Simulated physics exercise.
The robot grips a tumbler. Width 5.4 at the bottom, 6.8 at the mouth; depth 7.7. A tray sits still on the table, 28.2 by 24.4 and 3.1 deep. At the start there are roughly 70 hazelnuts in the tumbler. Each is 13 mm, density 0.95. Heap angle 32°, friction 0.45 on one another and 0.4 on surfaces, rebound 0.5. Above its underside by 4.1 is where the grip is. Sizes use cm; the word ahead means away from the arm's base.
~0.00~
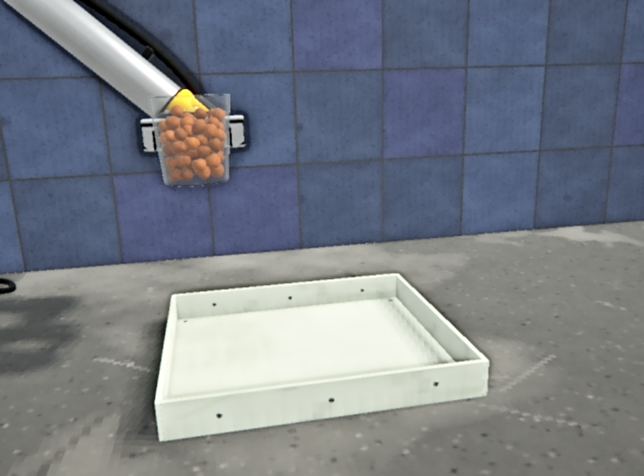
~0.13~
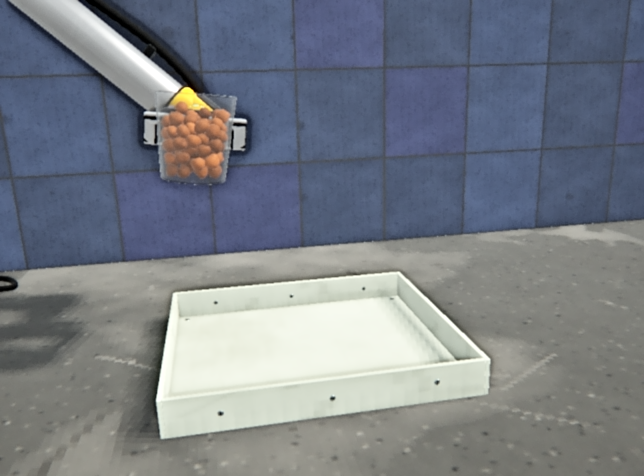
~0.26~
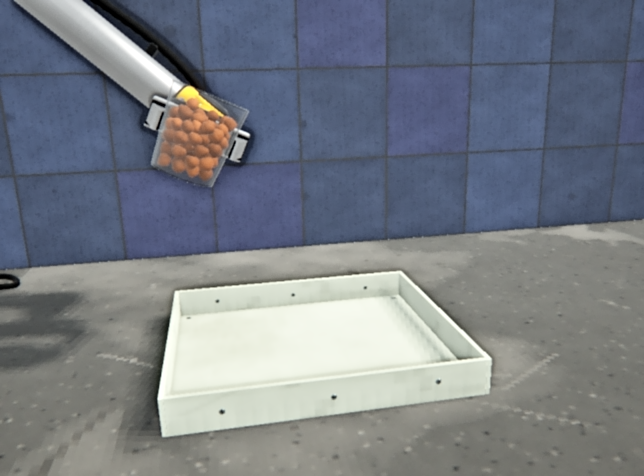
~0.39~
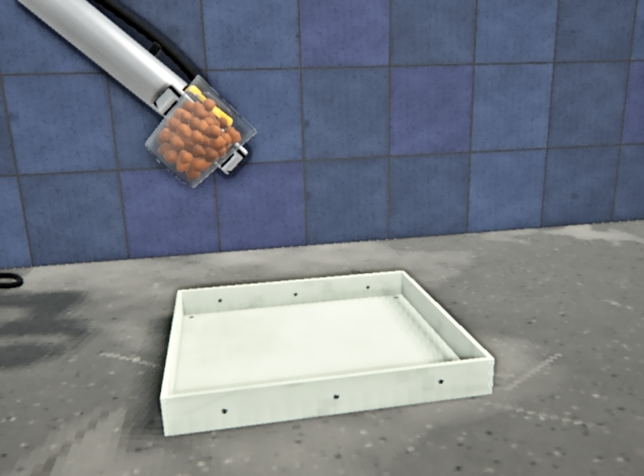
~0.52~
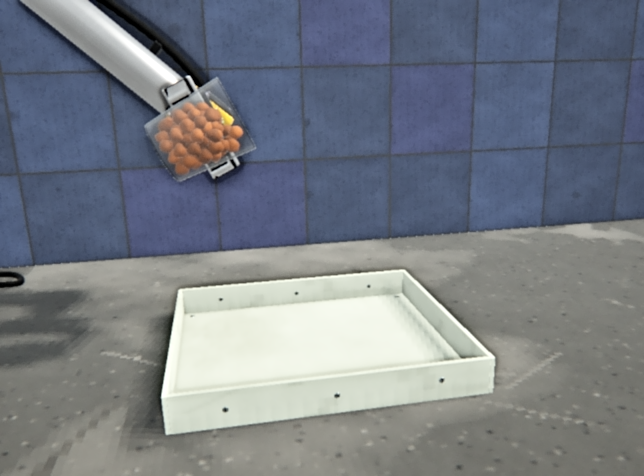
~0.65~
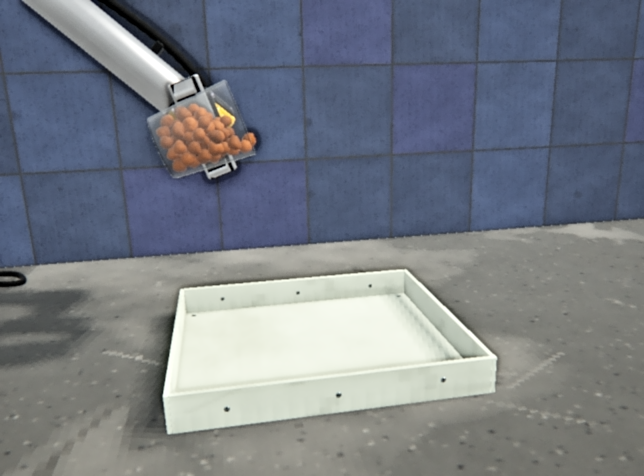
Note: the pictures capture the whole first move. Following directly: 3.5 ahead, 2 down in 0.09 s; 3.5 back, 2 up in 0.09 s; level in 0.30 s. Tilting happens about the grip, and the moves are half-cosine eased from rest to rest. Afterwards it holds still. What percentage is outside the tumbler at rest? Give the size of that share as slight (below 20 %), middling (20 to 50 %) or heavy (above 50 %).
Middling.
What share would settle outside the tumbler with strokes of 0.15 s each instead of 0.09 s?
Estimate: Near 15 per cent.
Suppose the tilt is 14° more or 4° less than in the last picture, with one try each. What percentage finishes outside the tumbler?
First try around 60 %, second around 25 %.
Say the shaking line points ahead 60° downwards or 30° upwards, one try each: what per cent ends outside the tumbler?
Try one gives about 15 in a hundred, try two about 85 in a hundred.
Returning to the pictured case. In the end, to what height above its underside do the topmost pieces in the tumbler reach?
6.5 cm.
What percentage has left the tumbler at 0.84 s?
By then near 15 % is out.
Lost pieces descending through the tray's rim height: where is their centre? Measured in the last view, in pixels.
Estimated centre around (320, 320) in pixels.
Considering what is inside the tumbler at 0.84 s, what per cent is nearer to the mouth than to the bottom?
Close to 60 in a hundred.
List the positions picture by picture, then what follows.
Tumbler middle at (193, 141), level; upper third of the load around (193, 126), from x 165 to 220, top at y 110; 71 in the tumbler, in the first frame.
Tumbler middle at (195, 139), tilted 7° forward; upper third of the load around (191, 125), from x 170 to 225, top at y 110, in the second frame.
Tumbler middle at (196, 137), tilted 25° forward; upper third of the load around (196, 124), from x 165 to 230, top at y 105, in the third frame.
Tumbler middle at (198, 136), tilted 46° forward; upper third of the load around (195, 123), from x 165 to 235, top at y 105, in the fourth frame.
Tumbler middle at (198, 134), tilted 64° forward; upper third of the load around (193, 123), from x 165 to 235, top at y 110, in the fifth frame.
Tumbler middle at (200, 134), tilted 71° forward; upper third of the load around (194, 123), from x 165 to 250, top at y 110; 71 in the tumbler, in the sixth frame.
By 0.84 s, tilted 71° forward, highest piece 26 above the table; 62 in the tumbler, 9 in flight or on a rim.
By 1.03 s, tilted 16° forward, highest piece 26 above the table; 52 in the tumbler, 14 in the tray, 5 in flight or on a rim.
By 1.33 s, level, highest piece 26 above the table; 52 in the tumbler, 18 in the tray, 1 on the table or floor.
By 2.38 s, level, highest piece 26 above the table; 52 in the tumbler, 18 in the tray, 1 on the table or floor.
Final count, 52 in the tumbler, 18 in the tray, 1 on the table or floor. That is 27 % outside the tumbler.
